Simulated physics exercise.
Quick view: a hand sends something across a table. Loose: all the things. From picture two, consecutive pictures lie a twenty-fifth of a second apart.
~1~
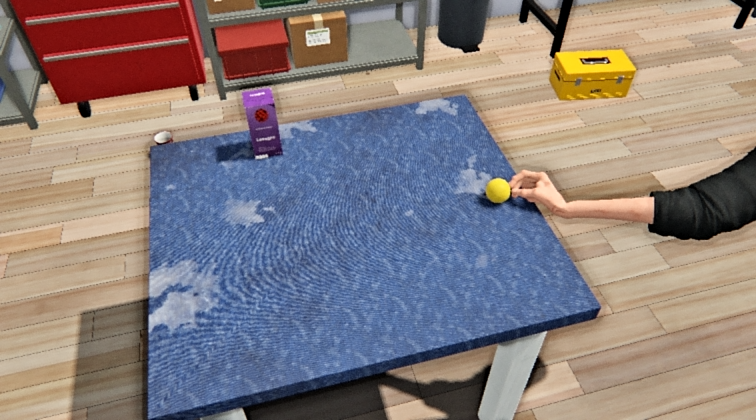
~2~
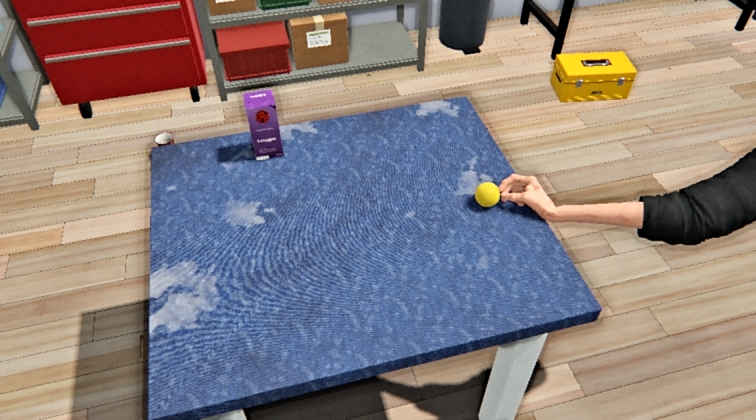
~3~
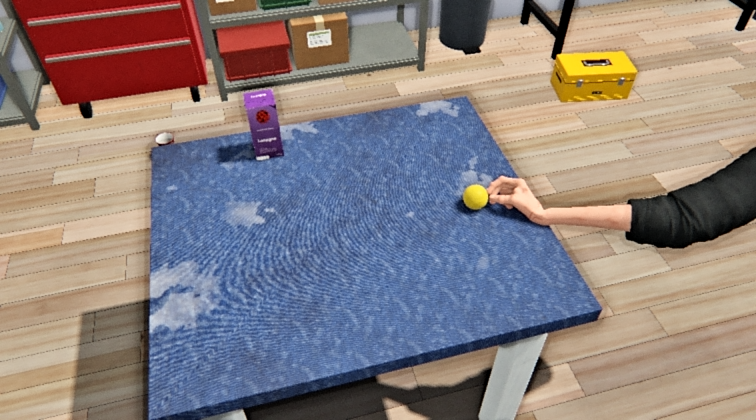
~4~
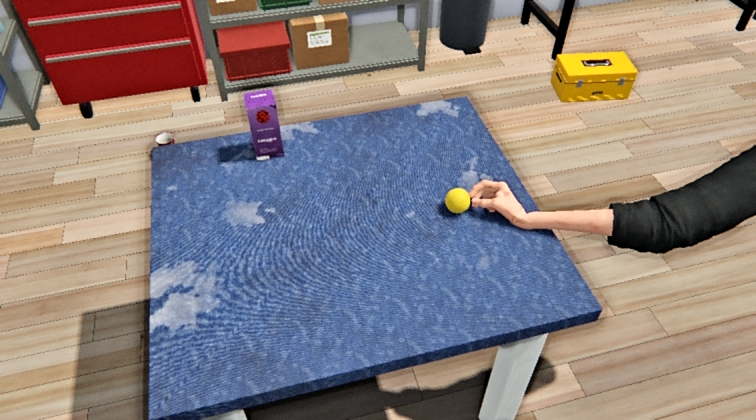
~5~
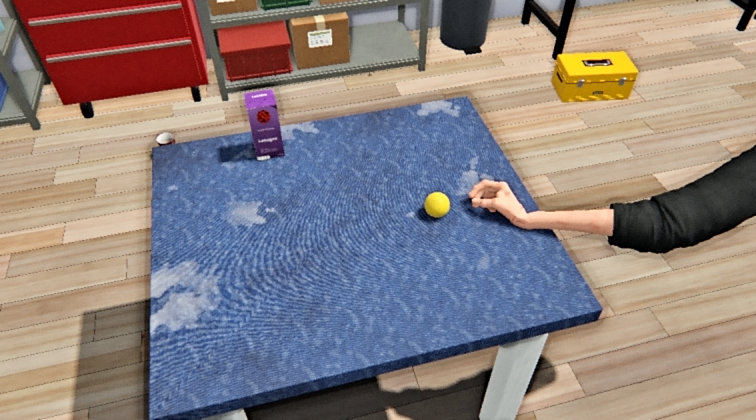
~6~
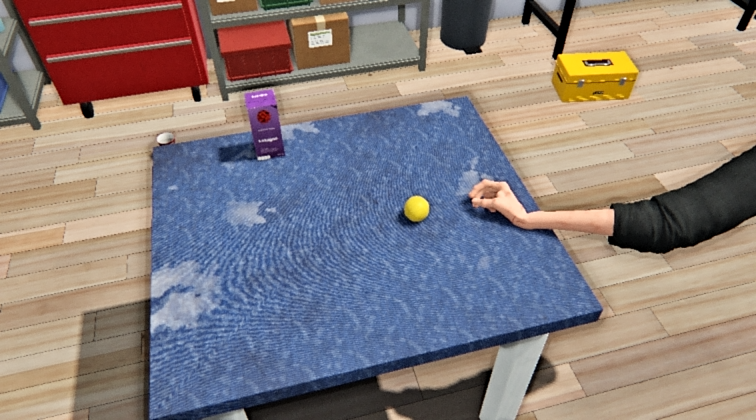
A yellow lemon was pushed leftward across a blue table by a hand, then left the fingers and kept rolling left while the hand stayed back, with a purple box standing near the far edge.
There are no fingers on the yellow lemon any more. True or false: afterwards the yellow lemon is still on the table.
False.
Then, 0.20 s past the last view, yellow lemon displaced well along near (314, 229).
Then, 0.50 s past the last view, yellow lemon displaced well along near (171, 257).
Then, 0.80 s past the last view, yellow lemon now off the table.
Then, 1.10 s past the last view, things are still on the move.
Finally, off the table, yellow lemon.
